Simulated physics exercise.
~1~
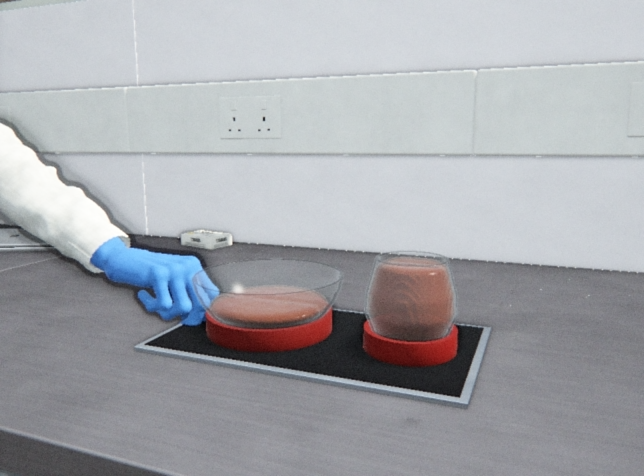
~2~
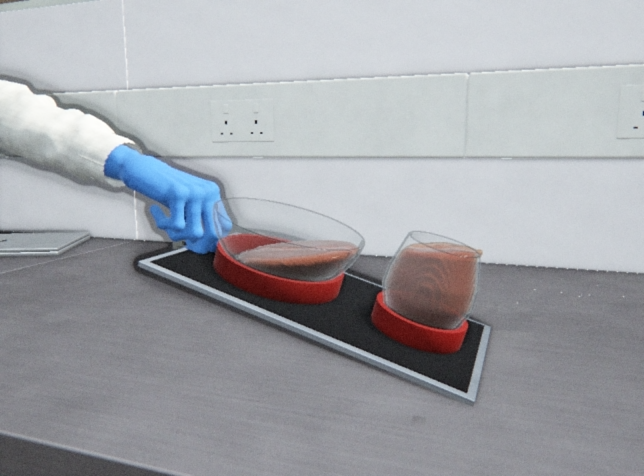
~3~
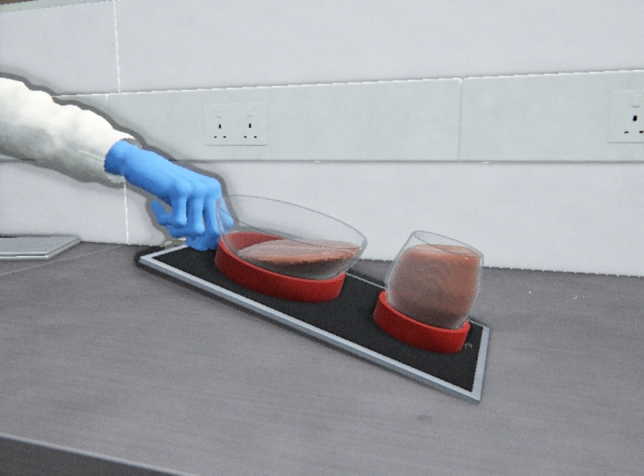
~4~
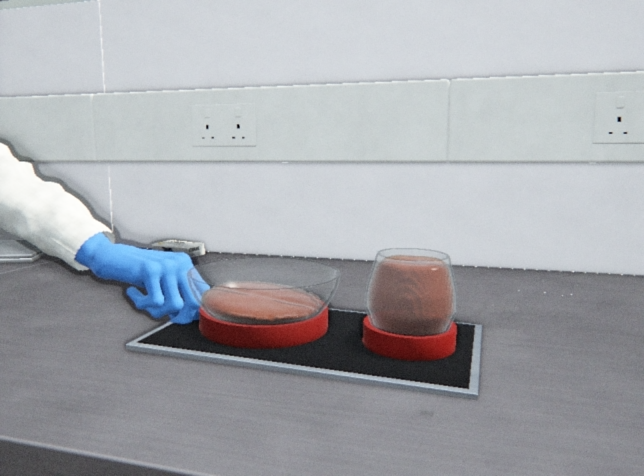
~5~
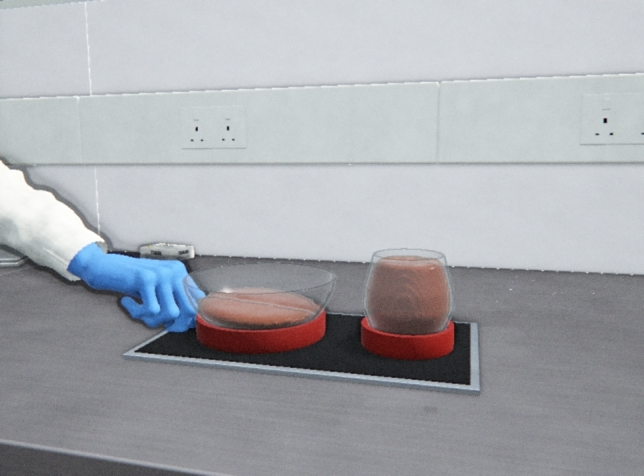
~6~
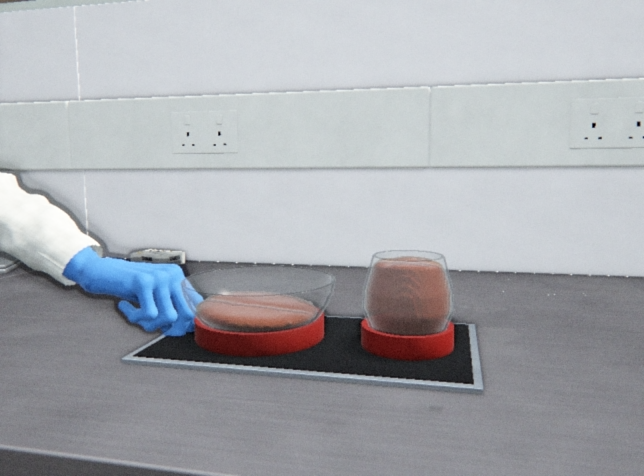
A black tray holding a clear bowl and a stemless glass of reddish-brown liquid in red holders is tilted as a blue-gloved hand raises its left end, then lowered until it rests flat on the grey counter, with both vessels still upright in their holders.
